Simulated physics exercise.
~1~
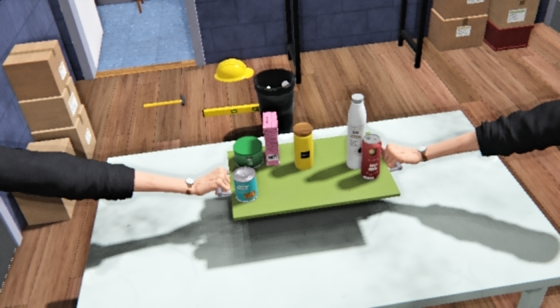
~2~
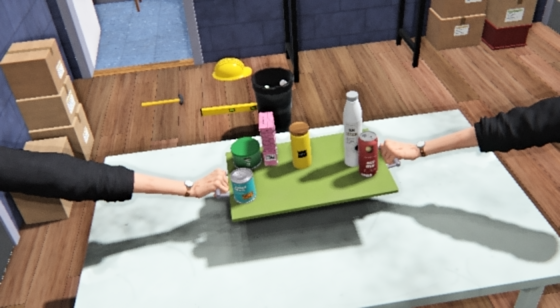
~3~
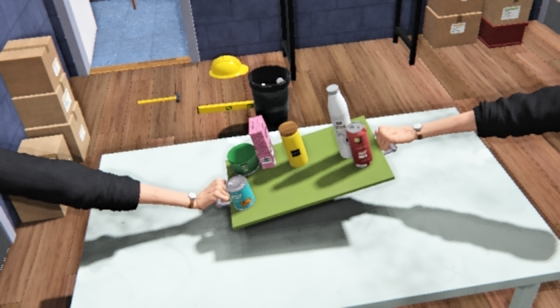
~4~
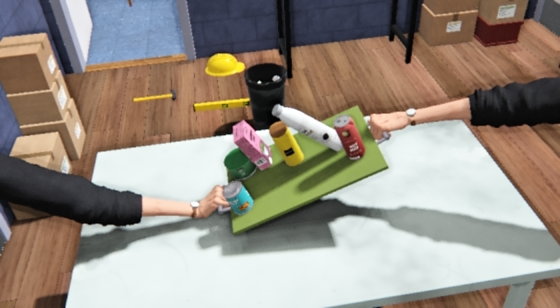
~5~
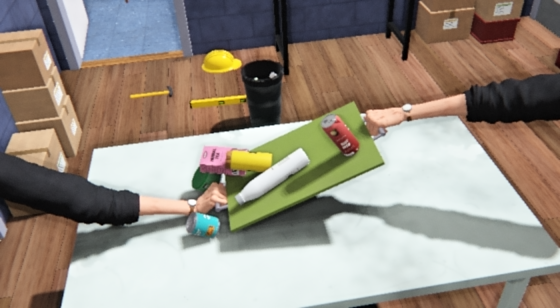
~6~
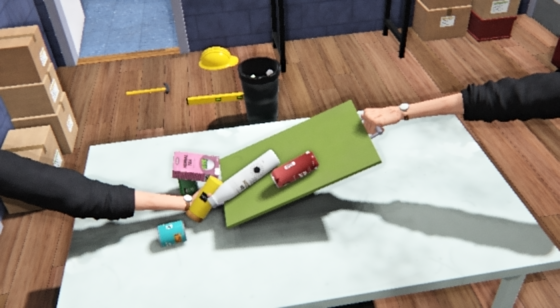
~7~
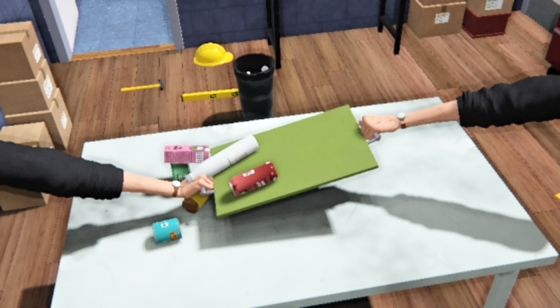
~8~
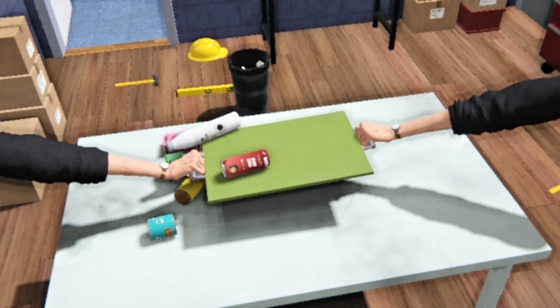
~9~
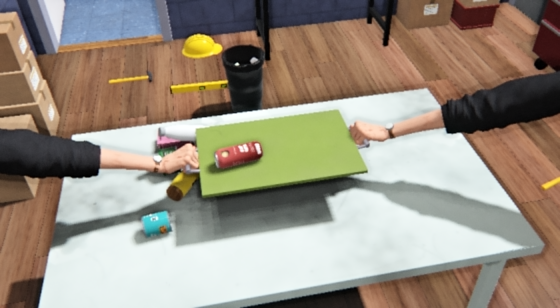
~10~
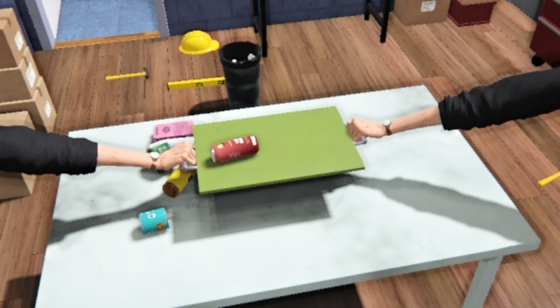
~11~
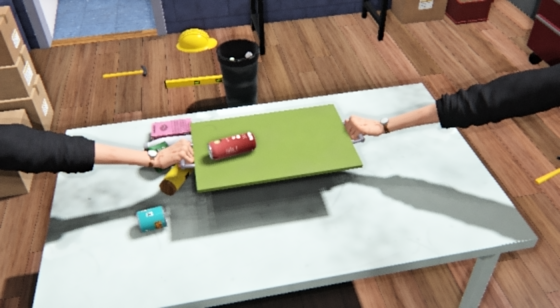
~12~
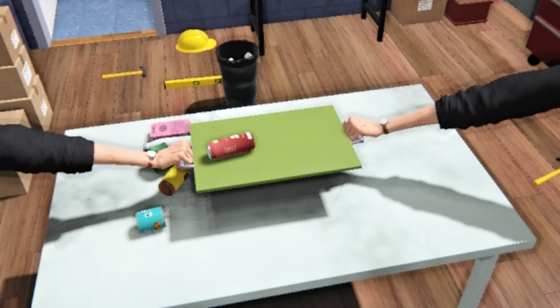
Two hands tipping a green tray down to the left, spilling items onto the table, then levelling it with a red can lying on top.
